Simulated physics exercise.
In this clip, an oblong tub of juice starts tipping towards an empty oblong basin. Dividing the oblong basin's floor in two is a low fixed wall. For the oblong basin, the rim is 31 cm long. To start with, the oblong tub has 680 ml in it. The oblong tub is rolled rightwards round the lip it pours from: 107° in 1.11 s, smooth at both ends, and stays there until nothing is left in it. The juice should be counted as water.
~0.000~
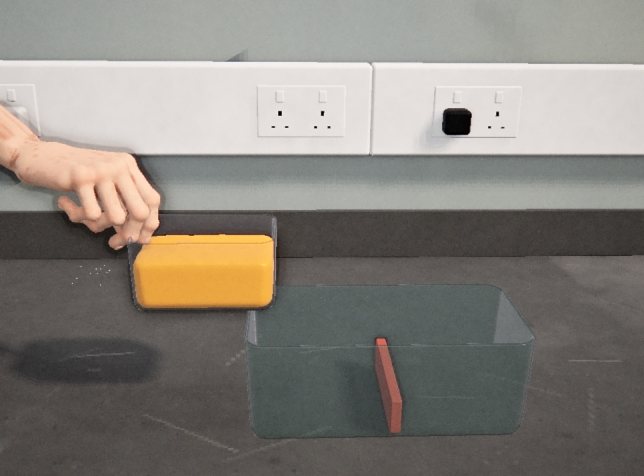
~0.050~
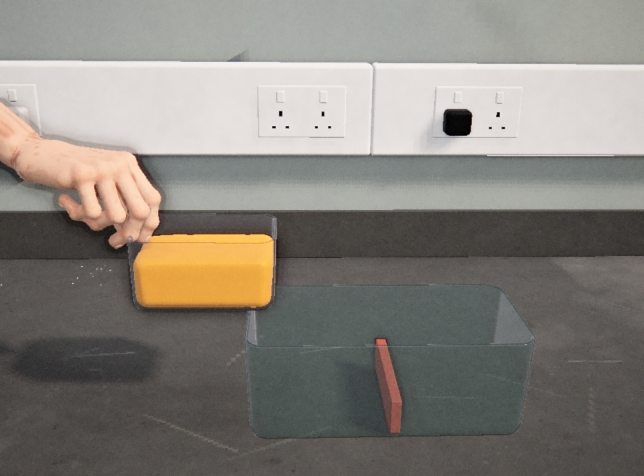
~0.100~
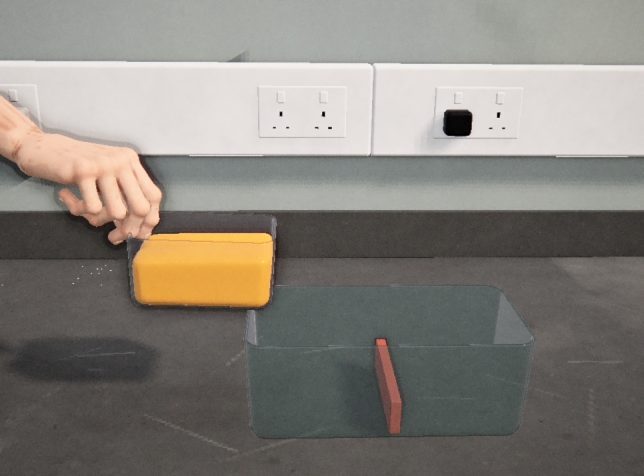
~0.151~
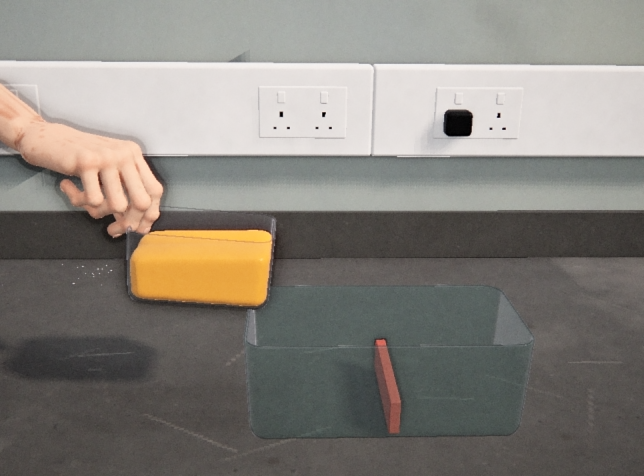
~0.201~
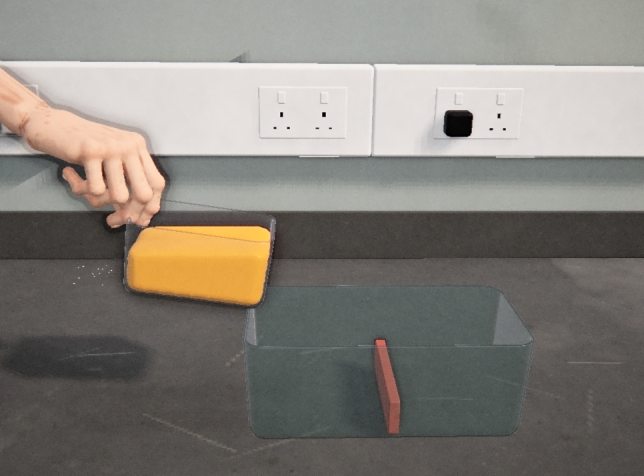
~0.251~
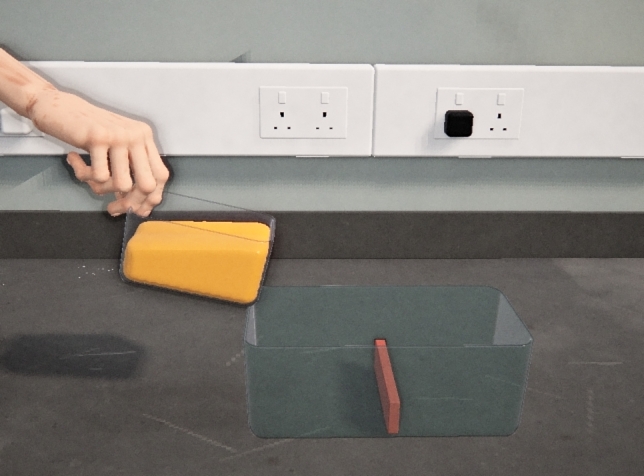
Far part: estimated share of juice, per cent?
17 per cent.
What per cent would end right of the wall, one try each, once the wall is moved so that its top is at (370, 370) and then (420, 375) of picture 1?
50 in a hundred, followed by 10 in a hundred.
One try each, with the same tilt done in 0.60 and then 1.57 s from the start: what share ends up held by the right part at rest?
I'd say 35 percent on the first go, 5 percent on the next.
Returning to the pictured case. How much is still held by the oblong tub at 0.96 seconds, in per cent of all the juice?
Roughly 10 percent remains.
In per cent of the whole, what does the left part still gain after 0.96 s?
About 20 per cent.
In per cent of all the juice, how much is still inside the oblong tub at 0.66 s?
Remaining: Near 58 % of the total.
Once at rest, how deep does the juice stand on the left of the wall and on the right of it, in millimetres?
About 26 mm left, about 6 mm right.
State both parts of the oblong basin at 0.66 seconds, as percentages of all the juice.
8 left and 0 right, roughly.
After 0.66 s the tilt is 69° and 58 per cent is still to pour, 8 is left of the wall and 0 right of it.
After 0.96 s the tilt is 102° and 10 per cent is still to pour, 62 is left of the wall and 17 right of it.
After 1.27 s the tilt is 107° and 0 per cent is still to pour, 81 is left of the wall and 17 right of it.
After 1.61 s the tilt is 107° and 0 per cent is still to pour, 82 is left of the wall and 17 right of it.
In the end 82 per cent lies left of the wall, 17 right of it and 1 outside.
